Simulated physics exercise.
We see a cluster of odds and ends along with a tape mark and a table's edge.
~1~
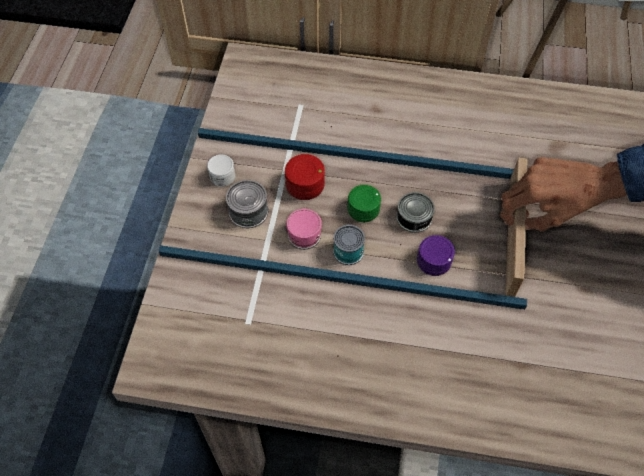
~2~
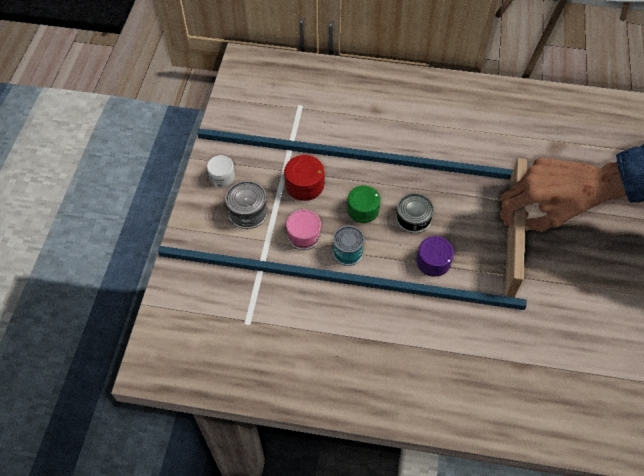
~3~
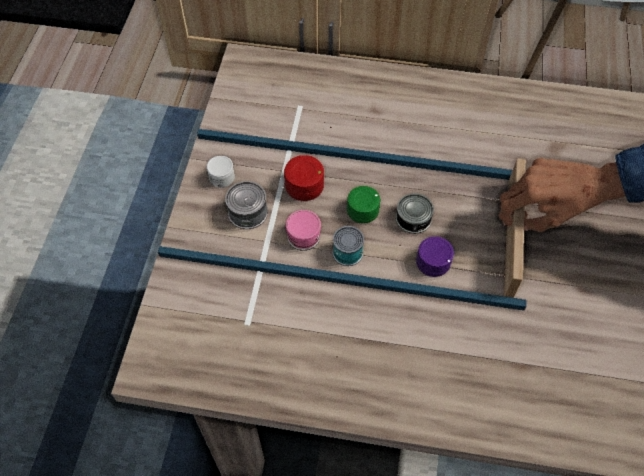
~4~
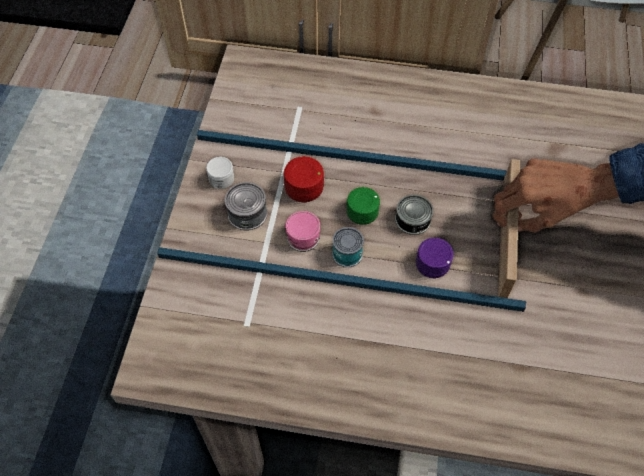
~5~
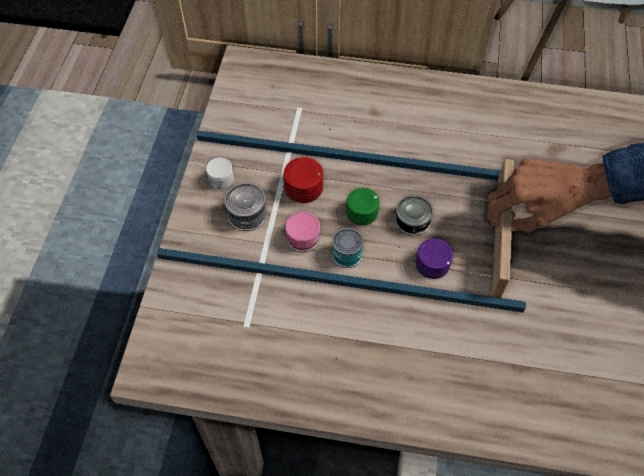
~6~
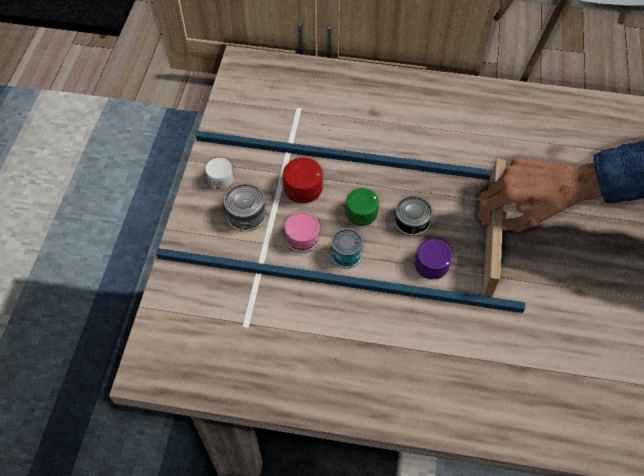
A hand sliding a wooden board slightly left between two blue rails, with small colourful pots and lids sitting still on a table.
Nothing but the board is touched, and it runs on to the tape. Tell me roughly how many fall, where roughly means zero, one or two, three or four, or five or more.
Roughly, zero fall.
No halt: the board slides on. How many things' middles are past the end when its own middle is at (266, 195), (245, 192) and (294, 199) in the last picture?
Per position: 0 / 1 / 0.
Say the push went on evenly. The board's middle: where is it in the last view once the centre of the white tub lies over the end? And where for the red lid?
Roughly (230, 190); roughly (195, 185).
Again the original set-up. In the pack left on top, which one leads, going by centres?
The one is the grey pot.
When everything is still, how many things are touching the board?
Total: 3.
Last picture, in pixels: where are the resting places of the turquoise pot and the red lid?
The first comes to rest at (222, 242), and the second at (264, 163).
Soon after, none off yet; white tub at rest near (220, 174); grey pot at rest near (245, 207); red lid at rest near (303, 180).
Then, none off yet; white tub at rest near (220, 174); grey pot at rest near (245, 207); red lid moving near (295, 177).
Further on, none off yet; white tub at rest near (219, 174); grey pot moved about its own width near (225, 197); red lid moved a little near (288, 171).
At rest, the number that fall off is zero.
